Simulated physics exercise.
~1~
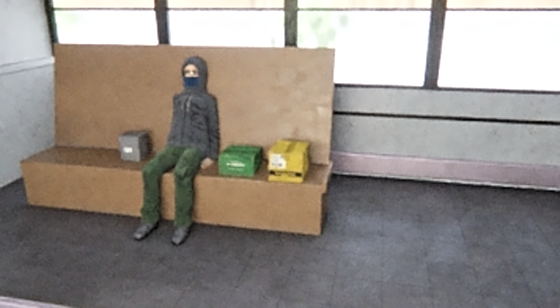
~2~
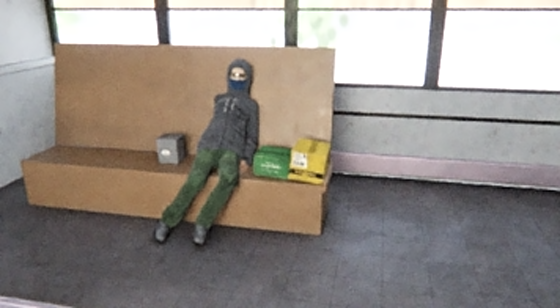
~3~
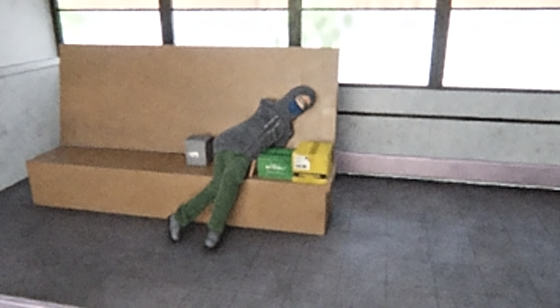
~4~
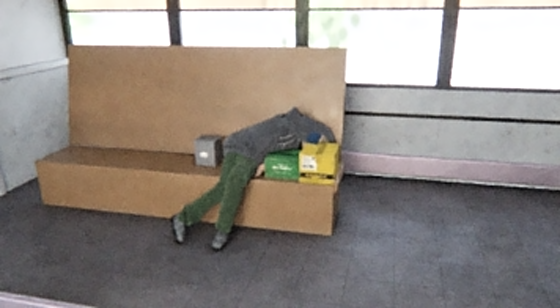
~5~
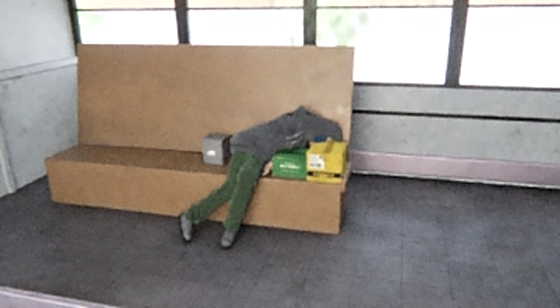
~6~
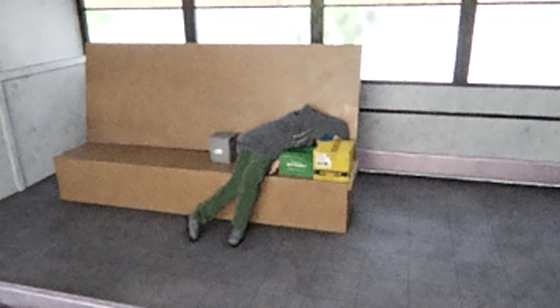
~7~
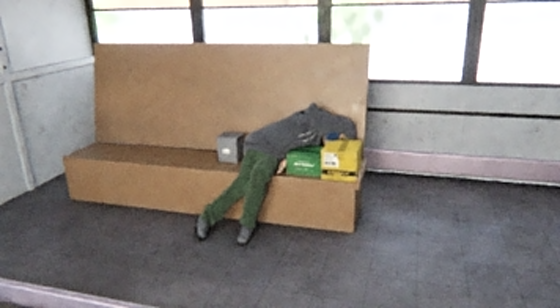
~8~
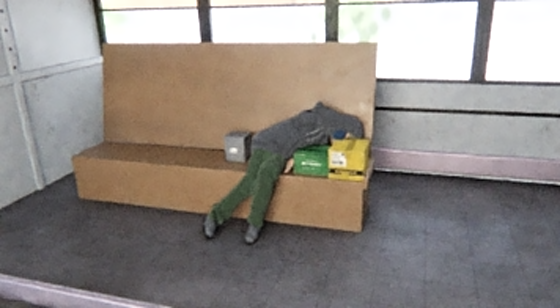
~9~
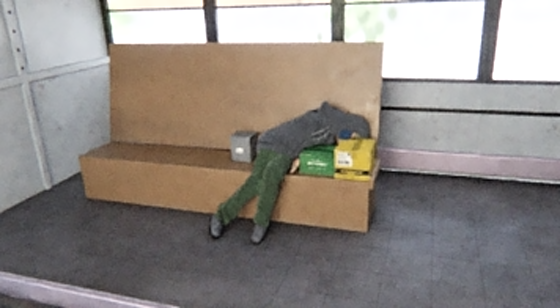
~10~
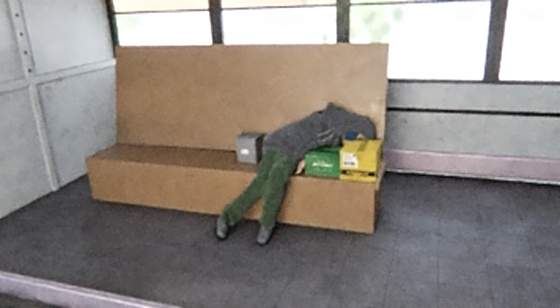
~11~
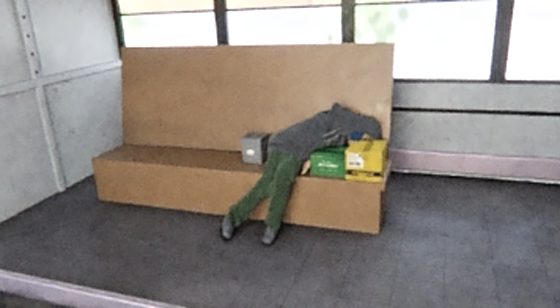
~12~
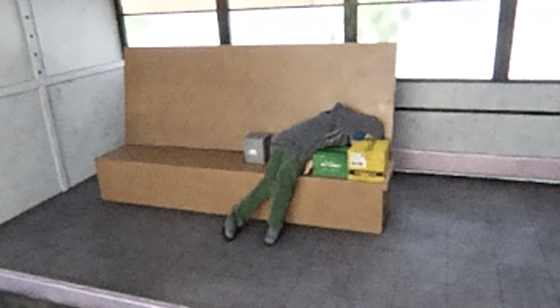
Inside a tram with windows along the back wall, a commuter in a dark hooded top and green trousers sits on a long brown bench, a grey tub to the left, a green carton and a yellow holdall to the right. All at once the commuter leans right as the tub, carton and holdall slide the same way along the seat. The commuter then topples sideways over the carton and holdall, head dropping low and legs trailing left to the floor. The view drifts slightly left while the slumped figure barely moves. In the end, everything remains on the bench.
